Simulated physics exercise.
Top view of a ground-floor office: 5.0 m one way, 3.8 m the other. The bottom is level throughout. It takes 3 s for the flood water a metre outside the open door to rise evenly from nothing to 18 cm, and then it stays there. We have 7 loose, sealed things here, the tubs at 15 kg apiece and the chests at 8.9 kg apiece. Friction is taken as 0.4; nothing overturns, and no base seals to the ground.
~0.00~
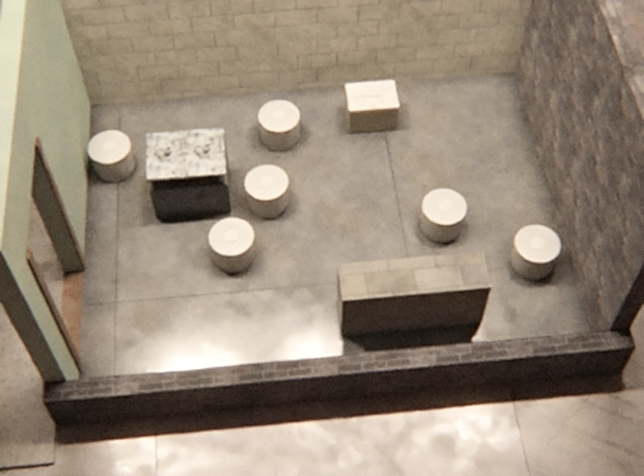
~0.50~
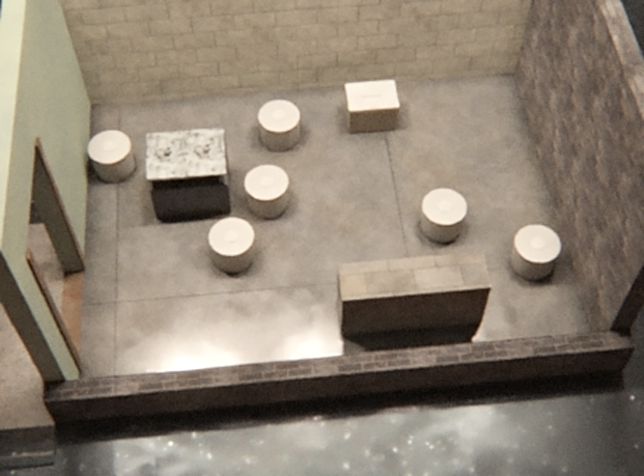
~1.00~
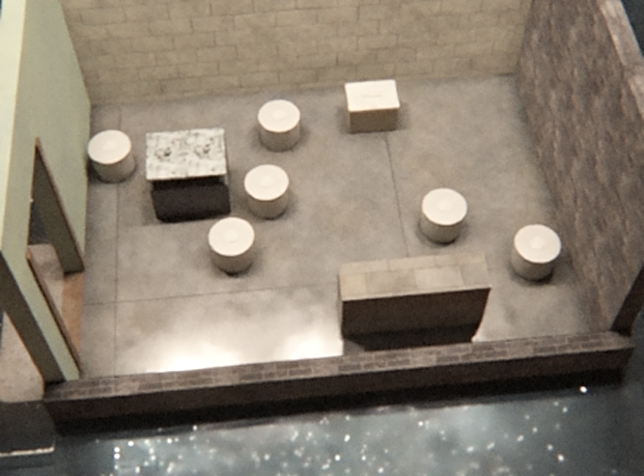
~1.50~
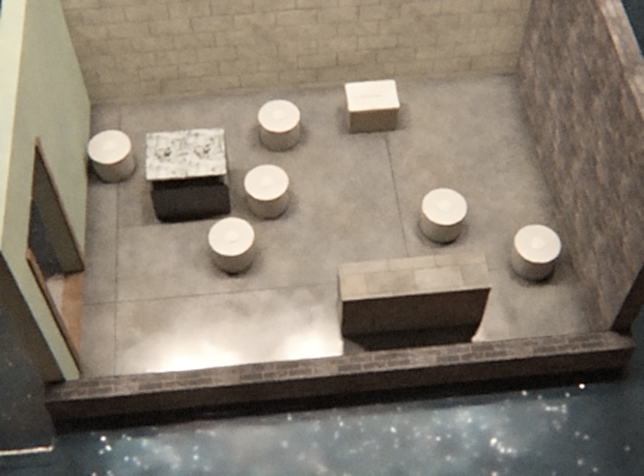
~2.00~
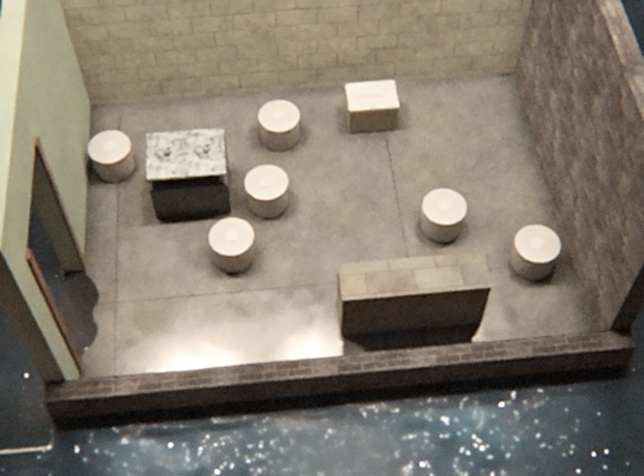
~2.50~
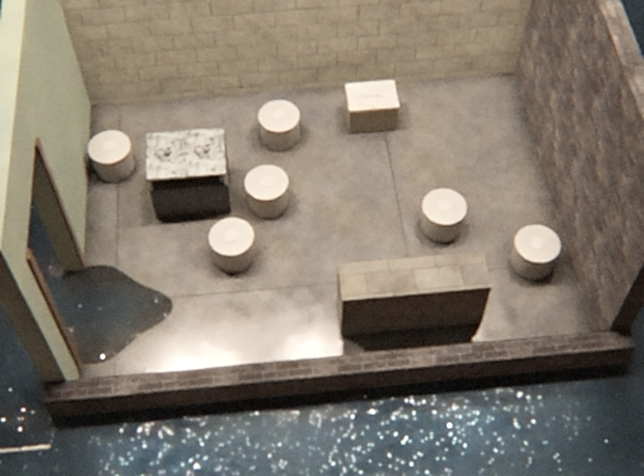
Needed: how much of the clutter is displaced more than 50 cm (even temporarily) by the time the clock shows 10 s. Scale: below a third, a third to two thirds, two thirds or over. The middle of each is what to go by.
My guess is it lands in the low band.
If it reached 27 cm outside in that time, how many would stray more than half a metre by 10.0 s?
Count: 4.
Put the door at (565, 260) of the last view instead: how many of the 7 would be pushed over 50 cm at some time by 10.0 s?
You'd get 3 in that case.
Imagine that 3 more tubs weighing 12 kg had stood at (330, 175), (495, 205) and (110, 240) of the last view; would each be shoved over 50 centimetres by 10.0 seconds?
Note: Item 1 below threshold; item 2 below threshold; item 3 below threshold.
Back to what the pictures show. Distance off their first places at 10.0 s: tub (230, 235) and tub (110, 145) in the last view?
Net displacement, in order: 100 cm; 0 cm.
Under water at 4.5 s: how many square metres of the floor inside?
Roughly 6.0 m2.
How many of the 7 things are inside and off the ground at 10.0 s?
0 of them.
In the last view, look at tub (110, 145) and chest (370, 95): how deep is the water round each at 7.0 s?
Close to 2 and 0 centimetres.
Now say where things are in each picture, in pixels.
A tub at (445, 206), on the bottom; a tub at (538, 244) rests on the ground; water covers 0.0 m2; 0 of 7 have shifted, in the first frame.
A tub at (445, 206), on the bottom; a tub at (538, 244), on the bottom; 0.0 m2 under water; 0 of 7 have shifted, in the second frame.
A tub at (445, 206) rests on the ground; a tub at (538, 244), on the bottom; 0.0 m2 under water; 0 of 7 have shifted, in the third frame.
A tub at (445, 206), on the bottom; a tub at (538, 244) rests on the ground; 0.0 m2 under water; 0 of 7 have shifted, in the fourth frame.
A tub at (445, 206), on the bottom; a tub at (538, 244), on the bottom; 0.1 m2 under water; 0 of 7 have shifted, in the fifth frame.
A tub at (445, 206) rests on the ground; a tub at (538, 244), on the bottom; water covers 0.6 m2; 0 of 7 have shifted, in the sixth frame.
After 3.5 s 0 of 7 are over 50 cm from their spots; 0 afloat.
After 4.5 s 0 of 7 are over 50 cm from their spots; 0 afloat.
After 7.0 s 0 of 7 are over 50 cm from their spots; 0 afloat.
After 10.0 s 1 of 7 are over 50 cm from their spots, and 1 have been at some point; 0 afloat.
